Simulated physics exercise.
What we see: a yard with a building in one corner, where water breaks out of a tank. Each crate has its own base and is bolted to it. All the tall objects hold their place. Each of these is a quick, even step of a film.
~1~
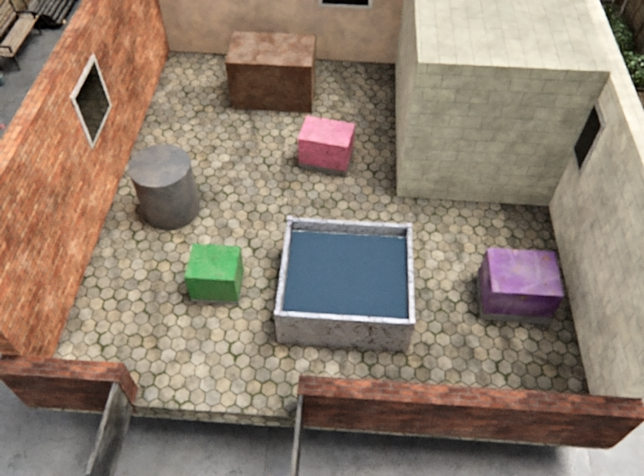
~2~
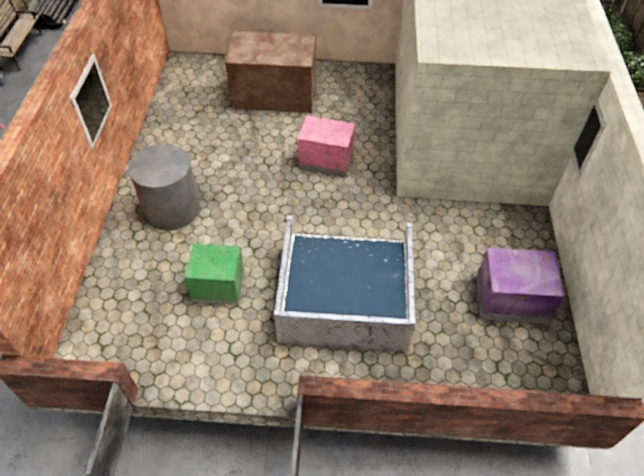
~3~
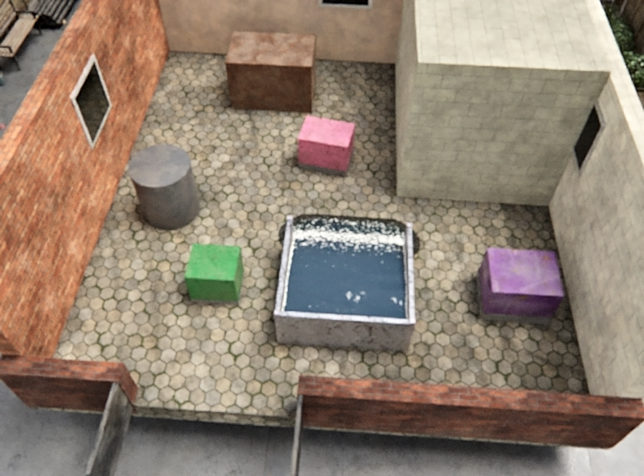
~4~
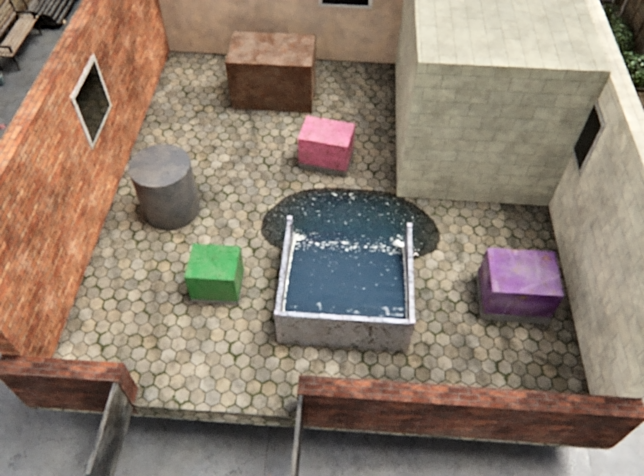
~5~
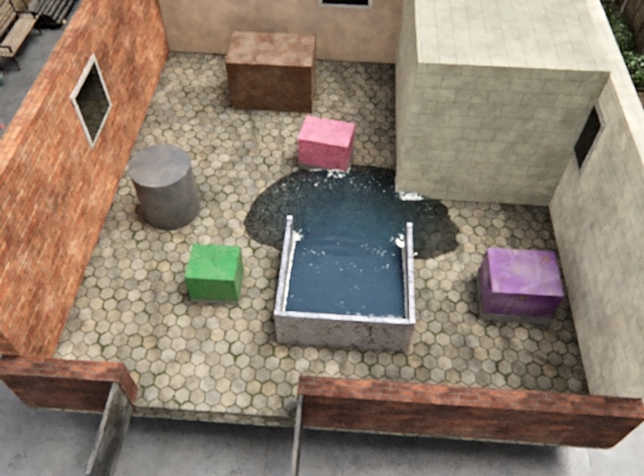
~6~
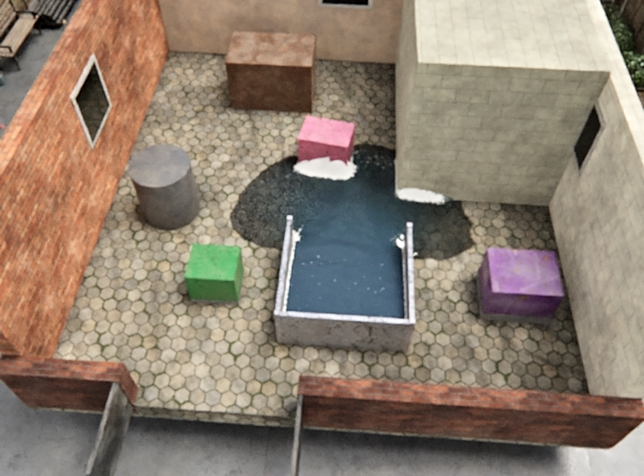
Water poured out of the far side of a square tank in a walled yard, then spread in a dark, widening pool across the paving until it reached the pink block and the corner building.
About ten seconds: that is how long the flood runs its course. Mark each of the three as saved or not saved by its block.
Pink crate - not saved; purple crate - saved; green crate - not saved.
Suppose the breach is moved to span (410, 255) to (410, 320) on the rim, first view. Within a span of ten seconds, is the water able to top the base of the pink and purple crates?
The pink crate is safe, the purple crate is wetted.
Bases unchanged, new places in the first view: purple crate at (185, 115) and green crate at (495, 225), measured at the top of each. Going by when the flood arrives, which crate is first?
The pink crate, I think.
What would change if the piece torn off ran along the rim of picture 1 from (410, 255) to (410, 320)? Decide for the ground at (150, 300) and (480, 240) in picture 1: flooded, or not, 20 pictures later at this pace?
In turn: Free of water, awash.
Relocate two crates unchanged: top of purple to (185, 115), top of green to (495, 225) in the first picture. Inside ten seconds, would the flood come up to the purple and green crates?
Looks like the purple crate gets reached and the green crate gets reached.
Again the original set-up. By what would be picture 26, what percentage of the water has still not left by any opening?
My estimate is some 100 percent.
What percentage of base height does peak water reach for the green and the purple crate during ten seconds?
160 and 50 per cent, roughly.
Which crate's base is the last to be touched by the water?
Go for the crate marked green.
A moment on, water covers 25 % of the floor; the pink crate water round its plinth, the purple crate not reached, the green crate not reached.
Next, water covers 40 % of the floor; the pink crate water round its plinth, the purple crate not reached, the green crate not reached.
Then, water covers 60 % of the floor; the pink crate water round its plinth, the purple crate water round its plinth, the green crate not reached.
Later, water covers 80 % of the floor; the pink crate water round its plinth, the purple crate water round its plinth, the green crate water round its plinth.
In the end, water covers 100 % of the floor; the pink crate was topped, the purple crate stayed above the water, the green crate was topped.
